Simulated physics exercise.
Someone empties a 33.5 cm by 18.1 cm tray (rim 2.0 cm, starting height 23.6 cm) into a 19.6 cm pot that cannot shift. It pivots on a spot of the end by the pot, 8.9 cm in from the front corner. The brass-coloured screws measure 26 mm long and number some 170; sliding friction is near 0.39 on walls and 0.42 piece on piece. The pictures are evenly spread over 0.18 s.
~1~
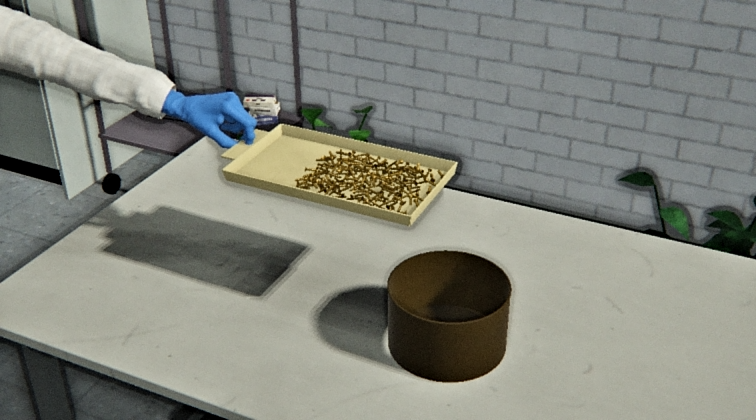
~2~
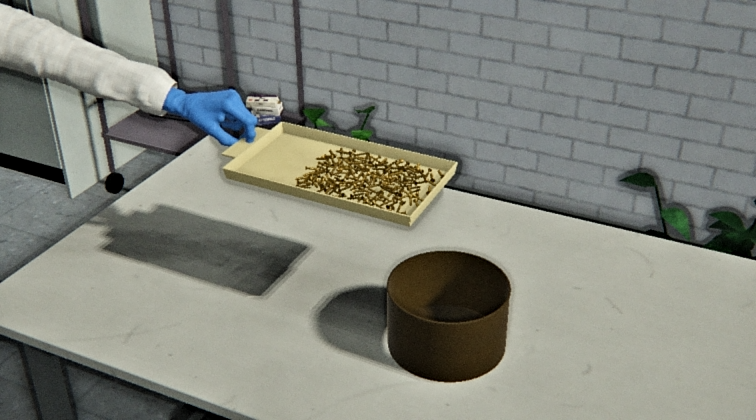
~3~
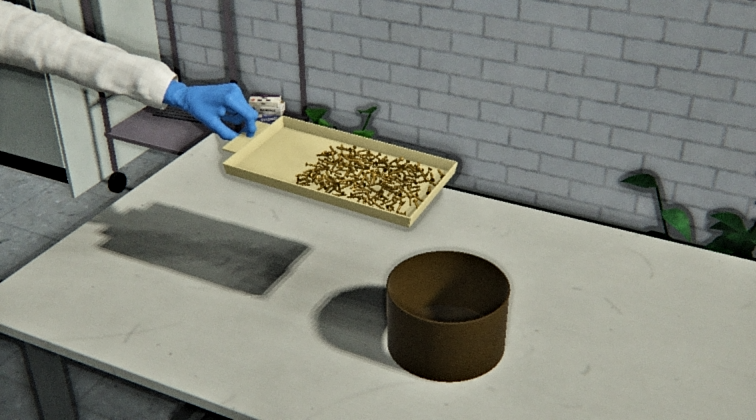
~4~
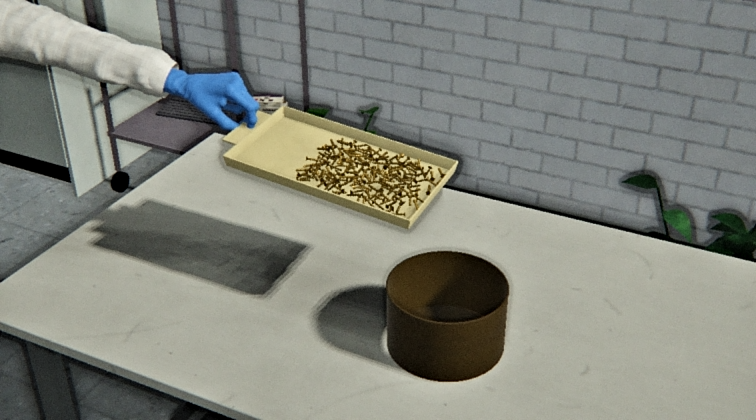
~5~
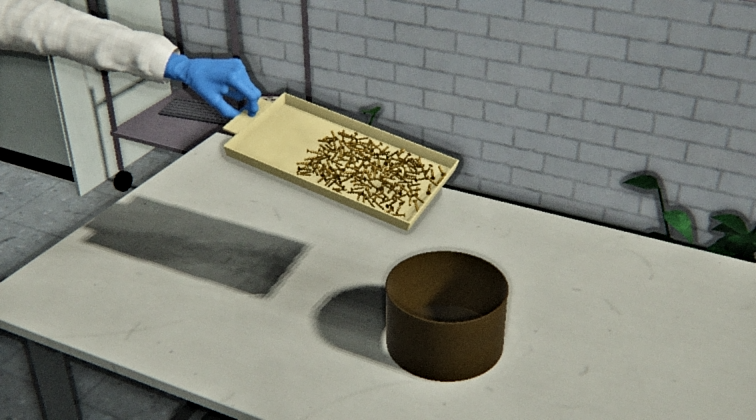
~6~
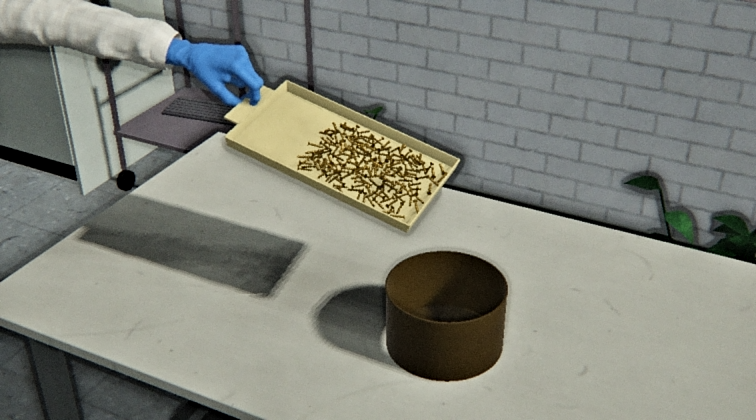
A blue-gloved hand slowly tilts a tray of brass-coloured screws beside a brown pot.
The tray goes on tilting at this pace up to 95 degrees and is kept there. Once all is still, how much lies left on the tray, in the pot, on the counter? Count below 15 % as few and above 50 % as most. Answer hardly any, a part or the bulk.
Left on the tray: Hardly any; in the pot: The bulk; on the counter: Hardly any.
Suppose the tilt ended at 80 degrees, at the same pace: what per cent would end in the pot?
Then about 95 per cent.
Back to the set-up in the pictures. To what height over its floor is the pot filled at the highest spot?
Roughly 2.5 cm.
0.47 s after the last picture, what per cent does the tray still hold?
Some 70 per cent of the load.
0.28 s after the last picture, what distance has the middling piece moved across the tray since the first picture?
About 5 cm.
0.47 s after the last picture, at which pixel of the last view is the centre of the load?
Around (414, 231).
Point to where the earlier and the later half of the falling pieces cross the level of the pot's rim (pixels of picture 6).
First near (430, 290), later near (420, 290).
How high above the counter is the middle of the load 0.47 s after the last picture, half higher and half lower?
Some 22 cm.
Then, 0.28 s after the last picture, tilt 55 degrees; the tray holds 100 %, the pot 0 %.
Then, 0.47 s after the last picture, tilt 81 degrees; the tray holds 70 %, the pot 5 %.
Then, 0.78 s after the last picture, tilt 95 degrees; the tray holds 0 %, the pot 90 %.
In the end, tray 0 %, pot 100 %, counter 0 %.
